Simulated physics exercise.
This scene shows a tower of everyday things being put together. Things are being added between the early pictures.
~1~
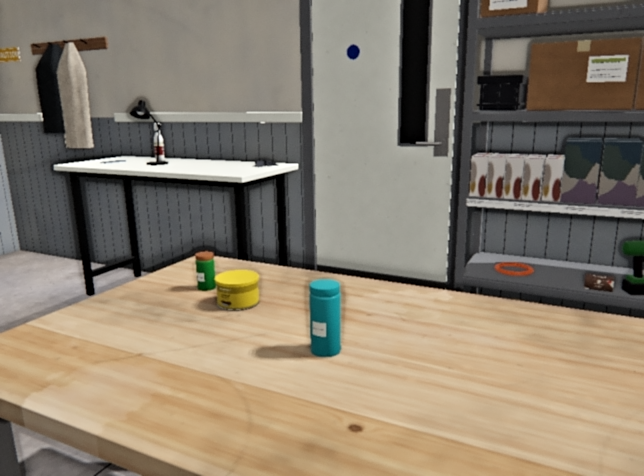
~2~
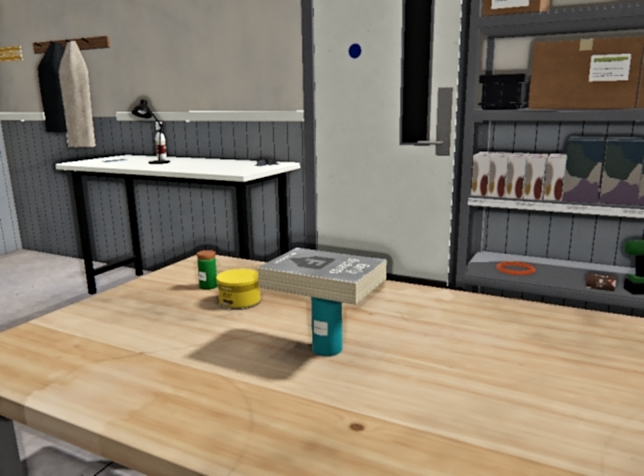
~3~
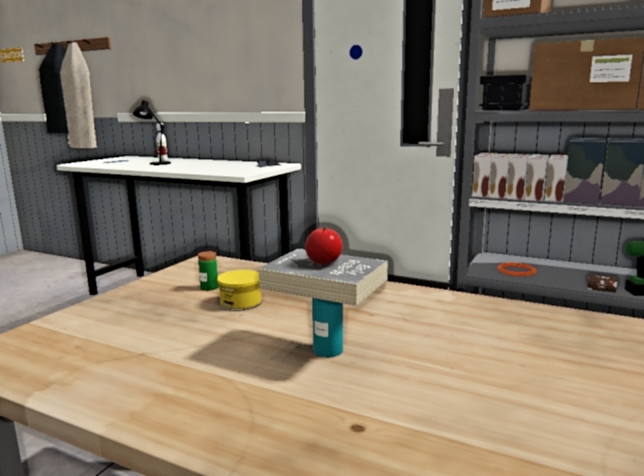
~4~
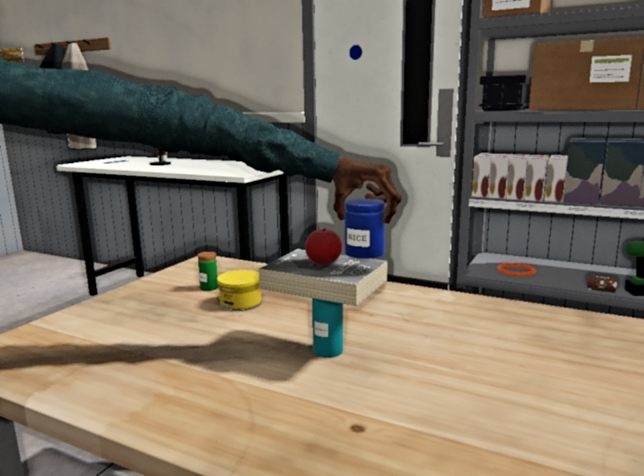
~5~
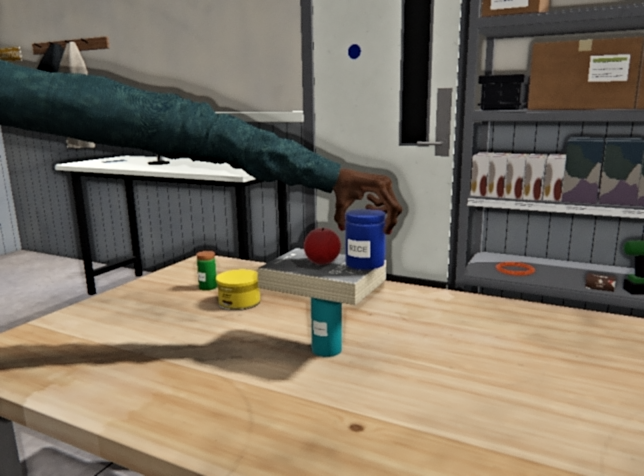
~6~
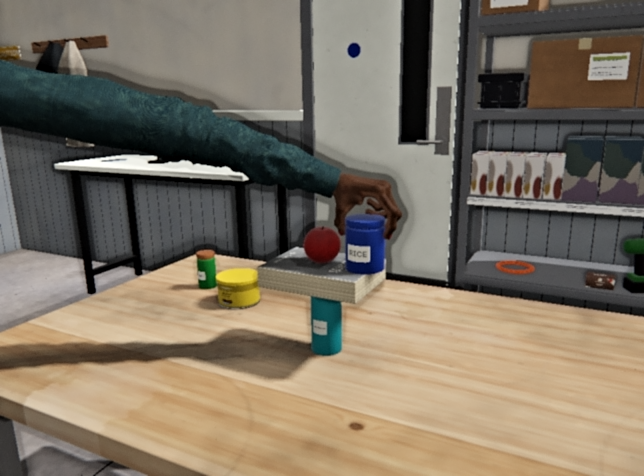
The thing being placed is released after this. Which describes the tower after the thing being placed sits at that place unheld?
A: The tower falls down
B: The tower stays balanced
The tower stays balanced (B).
Then, 0.20 s later than the last frame, all is still.
Then, 0.50 s later than the last frame, blue jar resting near (366, 244).
When it is over, all 6 as before. End places, in pixels of the last picture, blue jar near (366, 244). The pile stays up.
